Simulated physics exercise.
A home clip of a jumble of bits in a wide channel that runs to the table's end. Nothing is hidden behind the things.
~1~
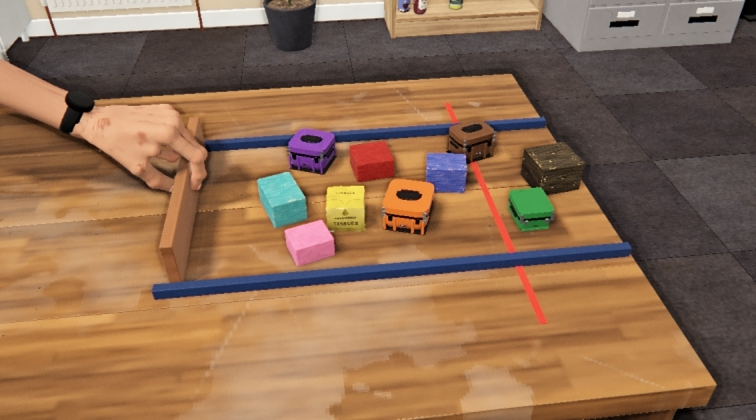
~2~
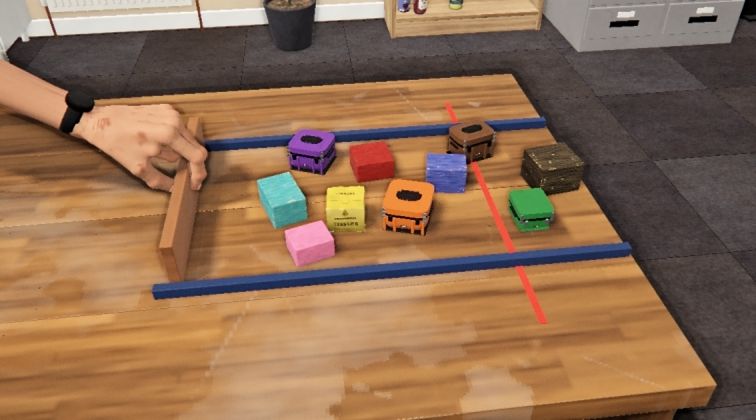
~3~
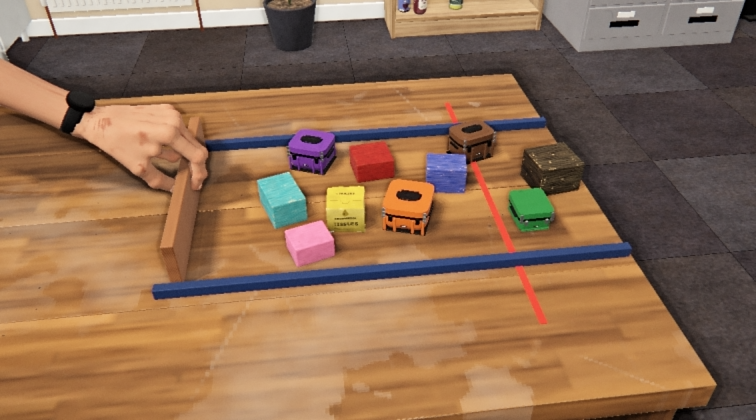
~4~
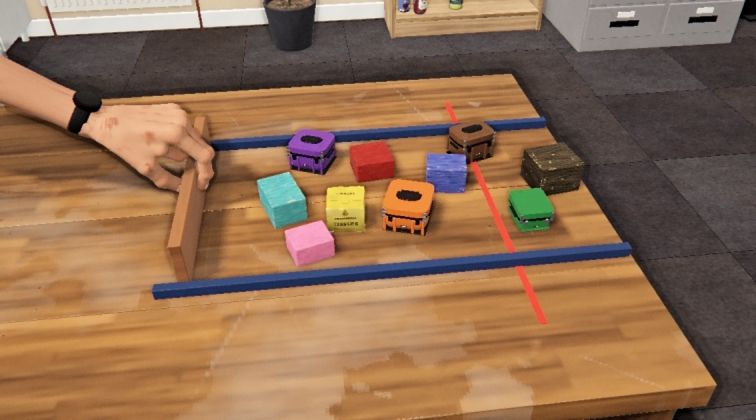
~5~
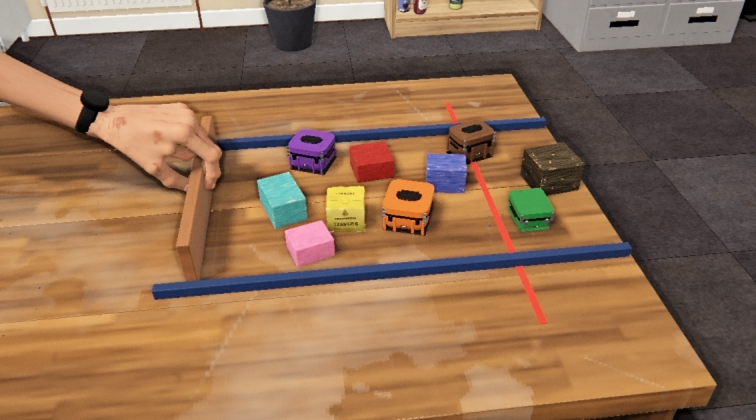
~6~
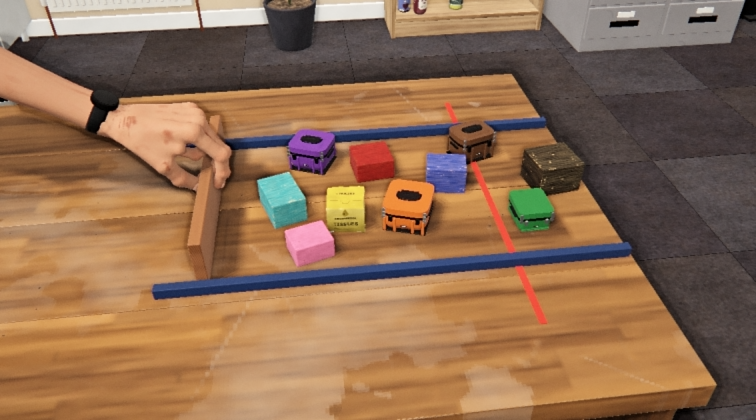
The clip opens on a wooden table where colourful blocks and small cases sit scattered between two blue rails, some near or beyond a red line. A hand at the left grips an upright wooden board, holding it nearly still at first, then slides it slightly right while the objects stay put.
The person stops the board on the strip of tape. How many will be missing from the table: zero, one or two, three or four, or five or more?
In the end the number that fall off is one or two.
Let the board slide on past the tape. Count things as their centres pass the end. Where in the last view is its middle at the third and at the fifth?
Its middle is around (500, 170) and later (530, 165).
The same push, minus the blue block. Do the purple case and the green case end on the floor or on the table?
The purple case does not fall; the green case drops off.
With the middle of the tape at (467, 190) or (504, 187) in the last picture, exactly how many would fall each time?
The counts: 0 and 2.
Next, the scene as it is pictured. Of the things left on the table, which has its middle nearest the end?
It is the black block.
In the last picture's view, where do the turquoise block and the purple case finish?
The turquoise block stops around (505, 185); the purple case around (483, 132).
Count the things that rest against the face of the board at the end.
The number is 4.
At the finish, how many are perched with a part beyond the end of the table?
It comes to 2.
A little later, none off yet; black block at rest near (551, 169); green case at rest near (530, 211); brown case at rest near (471, 142).
When it is over, the number that fall off is one or two; down, green case.
